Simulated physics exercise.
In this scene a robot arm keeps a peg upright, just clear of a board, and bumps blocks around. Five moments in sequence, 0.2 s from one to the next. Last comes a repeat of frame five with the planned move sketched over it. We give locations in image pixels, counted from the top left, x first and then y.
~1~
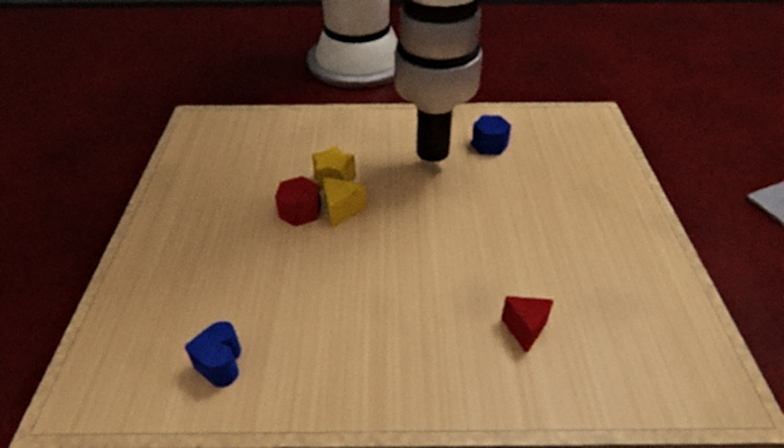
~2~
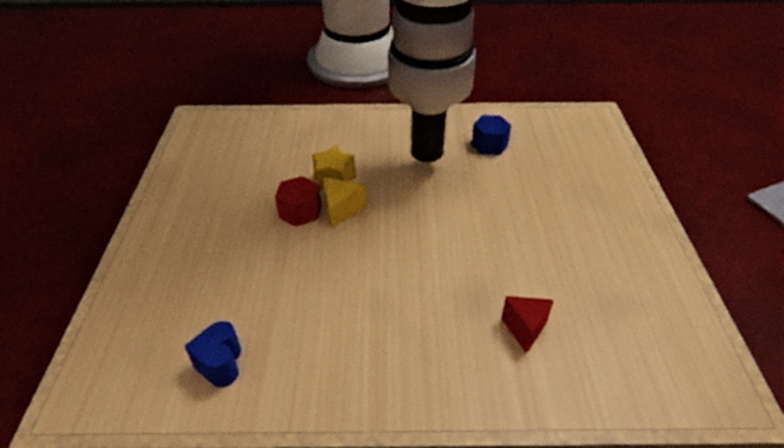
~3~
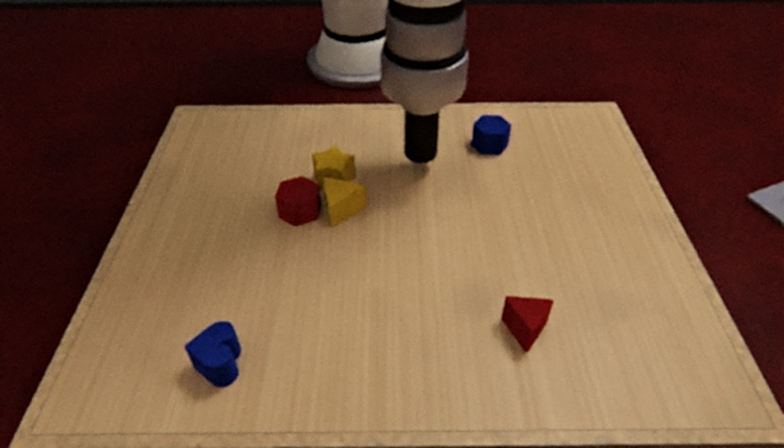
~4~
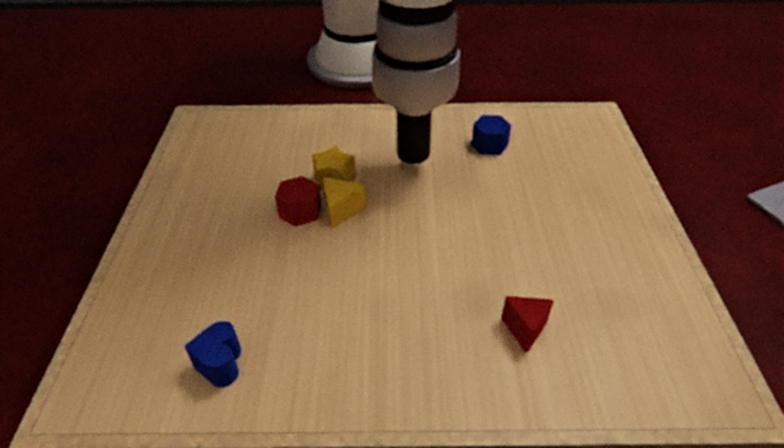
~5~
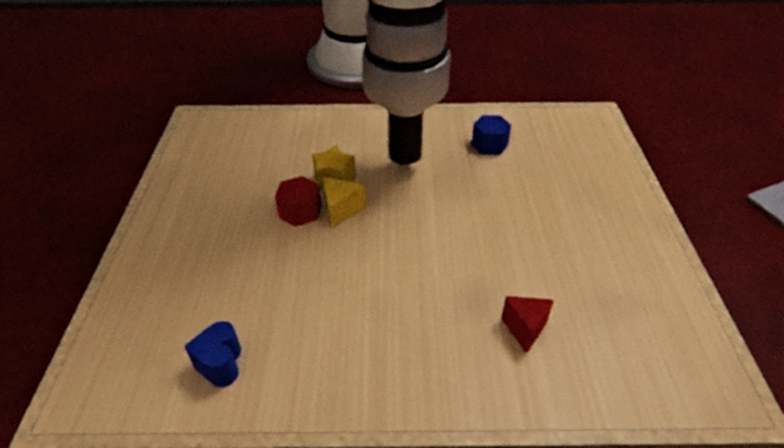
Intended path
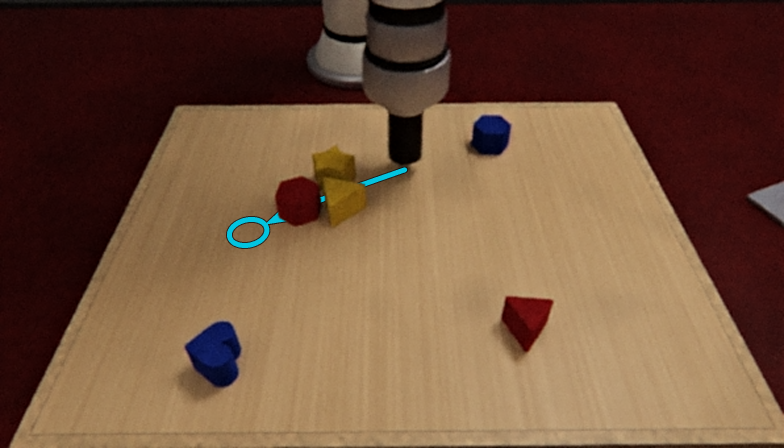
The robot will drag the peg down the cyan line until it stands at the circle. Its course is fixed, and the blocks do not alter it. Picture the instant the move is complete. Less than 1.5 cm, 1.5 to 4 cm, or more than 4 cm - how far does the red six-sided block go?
Over 4 cm.
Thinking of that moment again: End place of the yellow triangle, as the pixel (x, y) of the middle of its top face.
Answer: (328, 201).
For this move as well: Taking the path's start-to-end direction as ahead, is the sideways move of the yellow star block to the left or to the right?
The answer is right: Facing from the path's start to its end, that's where the yellow star block shifts.
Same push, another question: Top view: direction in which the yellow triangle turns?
The turn is anti-clockwise.
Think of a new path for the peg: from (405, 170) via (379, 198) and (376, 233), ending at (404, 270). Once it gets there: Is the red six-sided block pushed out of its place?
No, that is not what happens.
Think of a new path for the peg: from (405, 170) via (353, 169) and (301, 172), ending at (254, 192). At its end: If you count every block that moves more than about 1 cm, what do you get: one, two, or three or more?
Moved: Exactly two.
Path on the board, from (405, 170) via (355, 187) and (303, 207), ending at (248, 232).
The first path, step by step. One third of the way, peg at (354, 172); yellow star block at (323, 158).
Two thirds of the way, peg at (300, 192); red six-sided block at (269, 205); yellow star block at (305, 160), turned 45° clockwise; yellow triangle at (328, 201), turned 40° anticlockwise.
At the end, peg at (244, 217); red six-sided block at (216, 237), turned 20° anticlockwise; yellow star block at (305, 160), turned 45° clockwise; yellow triangle at (328, 201), turned 40° anticlockwise.
